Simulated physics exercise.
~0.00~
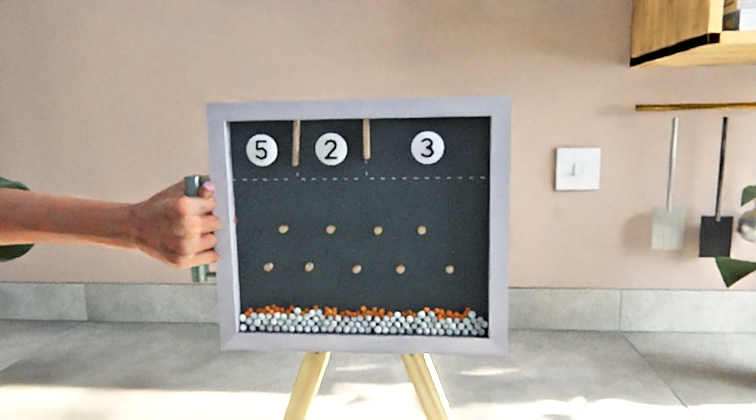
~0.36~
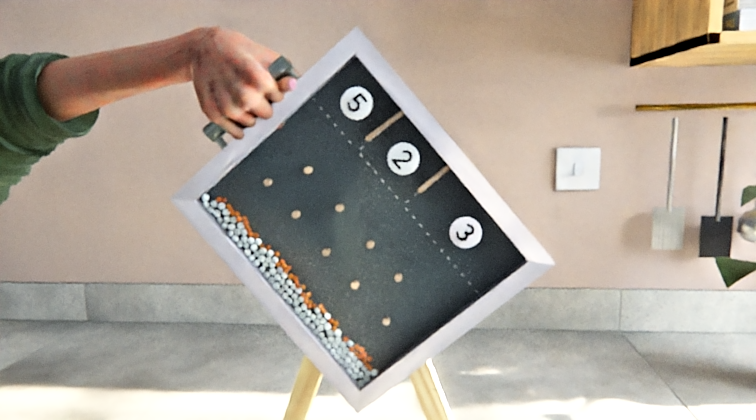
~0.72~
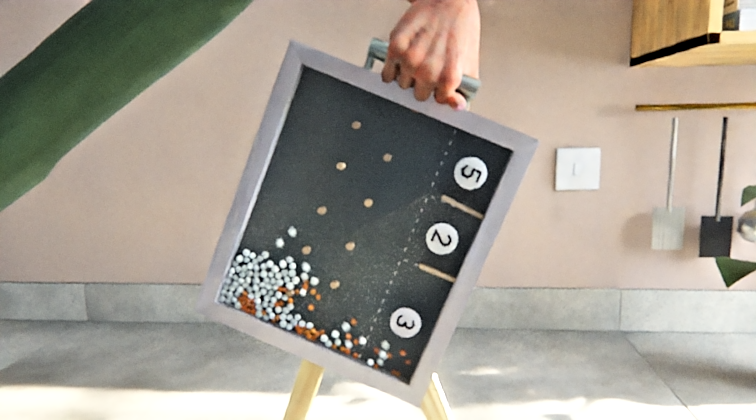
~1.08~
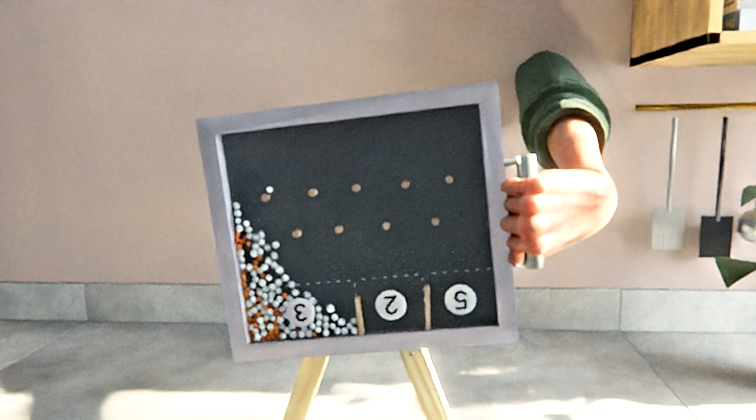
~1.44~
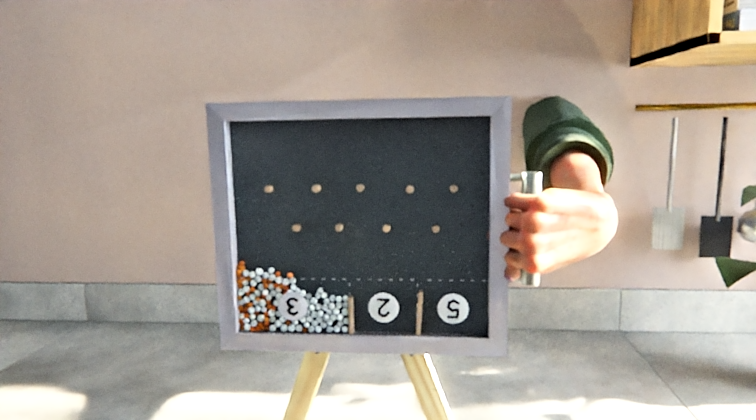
A hand turns a framed board upside down, and its beads heap at lower left.
